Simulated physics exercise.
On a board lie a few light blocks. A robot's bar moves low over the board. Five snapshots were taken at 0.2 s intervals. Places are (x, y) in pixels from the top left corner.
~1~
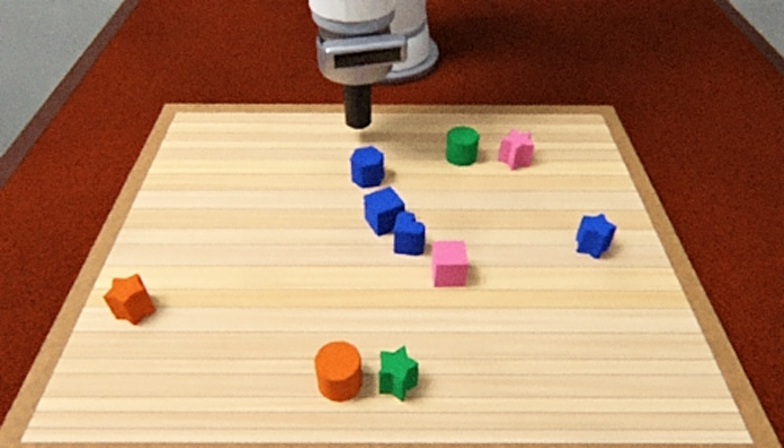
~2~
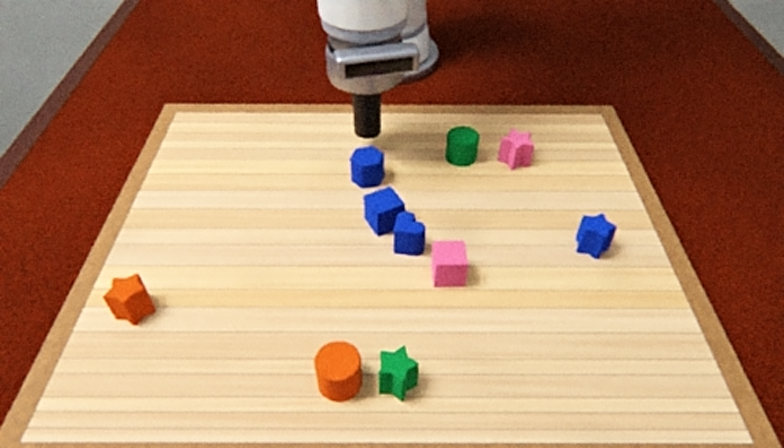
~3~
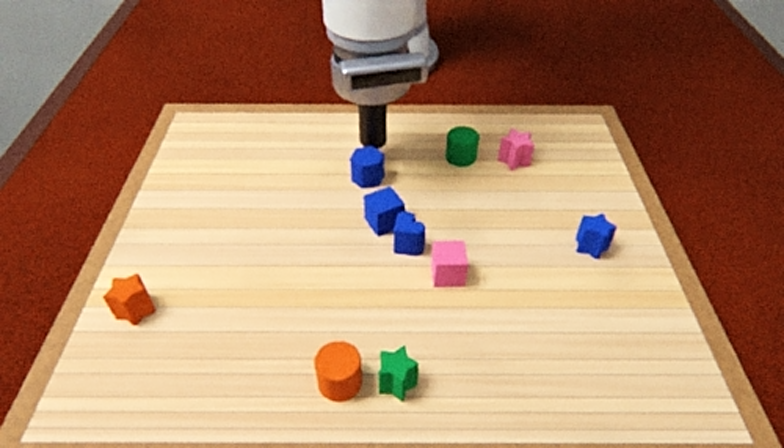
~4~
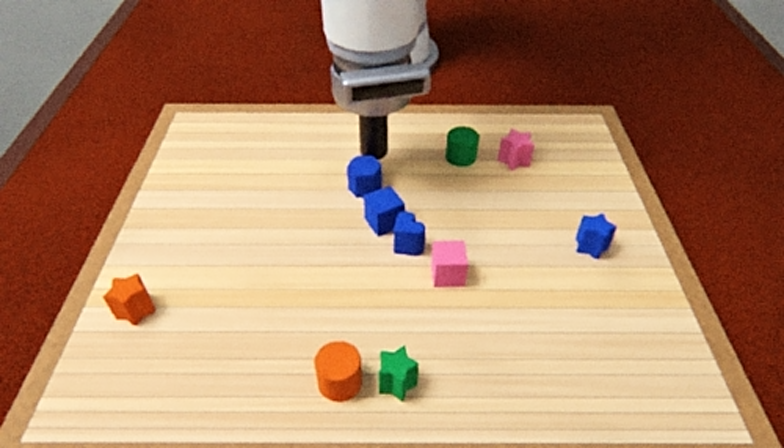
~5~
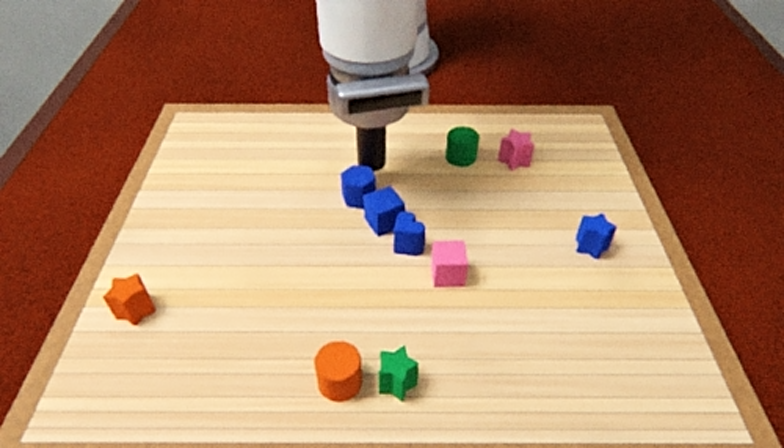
In the video, a robot arm's dark bar moves over a wooden board of small coloured blocks, drifting slightly right and toward the viewer, then nudges a blue six-sided block a short way forward and left beside a still blue cube.
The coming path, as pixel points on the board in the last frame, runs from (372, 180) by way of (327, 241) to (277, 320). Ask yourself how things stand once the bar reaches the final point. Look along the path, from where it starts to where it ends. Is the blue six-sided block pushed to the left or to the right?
To the path's right.
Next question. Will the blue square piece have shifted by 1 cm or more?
I believe not.
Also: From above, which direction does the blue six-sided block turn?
Spin direction: Clockwise.
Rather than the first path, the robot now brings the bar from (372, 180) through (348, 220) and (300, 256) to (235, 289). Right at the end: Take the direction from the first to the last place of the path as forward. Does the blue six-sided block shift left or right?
It is pushed towards the left-hand side.
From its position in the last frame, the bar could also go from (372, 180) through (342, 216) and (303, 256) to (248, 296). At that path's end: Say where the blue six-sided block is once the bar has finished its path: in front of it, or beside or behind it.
Kept ahead.
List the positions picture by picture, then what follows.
In the first picture, bar's lower end at (359, 122); blue six-sided block at (367, 155); blue square piece at (384, 199).
In the second picture, bar at (368, 131); blocks still.
In the third picture, bar at (373, 141); blocks still.
In the fourth picture, bar at (374, 152); blue six-sided block at (364, 164).
In the fifth picture, bar at (372, 163); blue six-sided block at (358, 175); blue square piece at (384, 199).
On the path given first. One third of the way, bar at (342, 202); blue six-sided block at (320, 214), turned 20° clockwise.
Two thirds of the way, bar at (308, 248); blue six-sided block at (275, 259), turned 50° clockwise.
At the end, bar at (273, 304); blue six-sided block at (235, 290), turned 95° clockwise; blue square piece still.
